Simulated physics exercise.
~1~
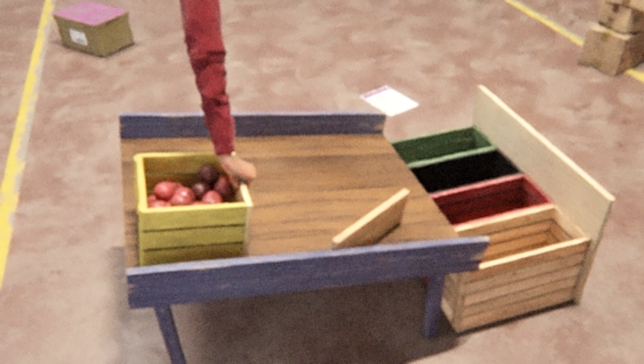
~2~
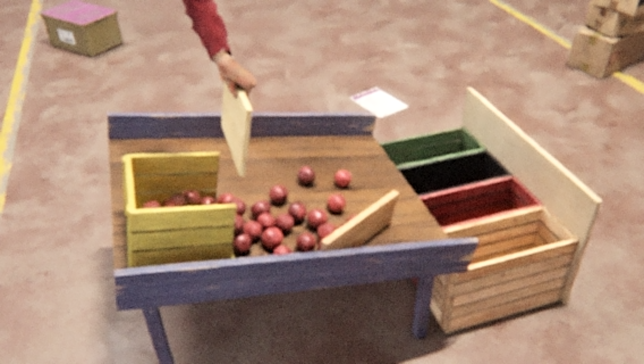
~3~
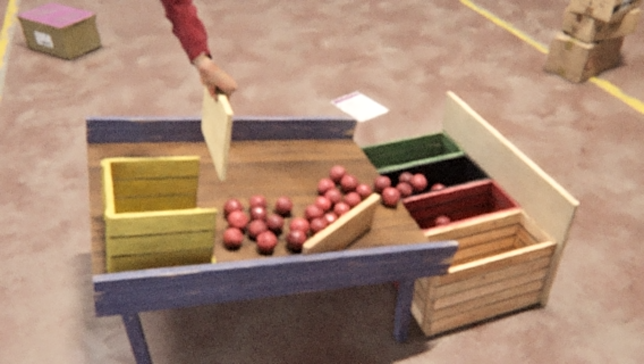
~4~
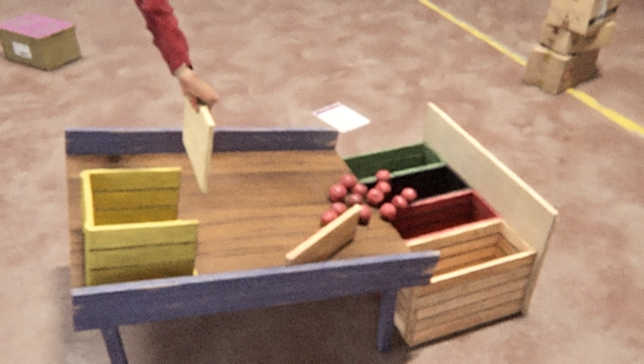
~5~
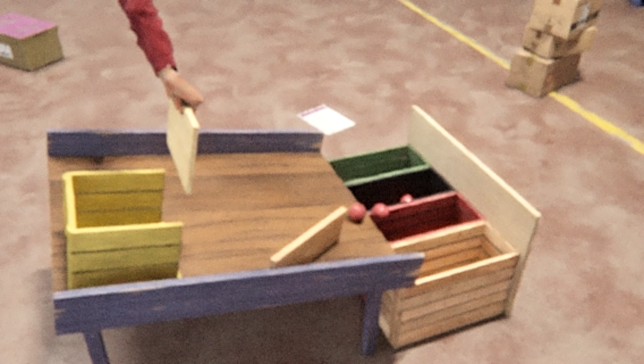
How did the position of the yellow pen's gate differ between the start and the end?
At the start the gate was down, closing off the right side of the yellow pen. By the end it was held up by the hand above the table, leaving that side of the pen open.
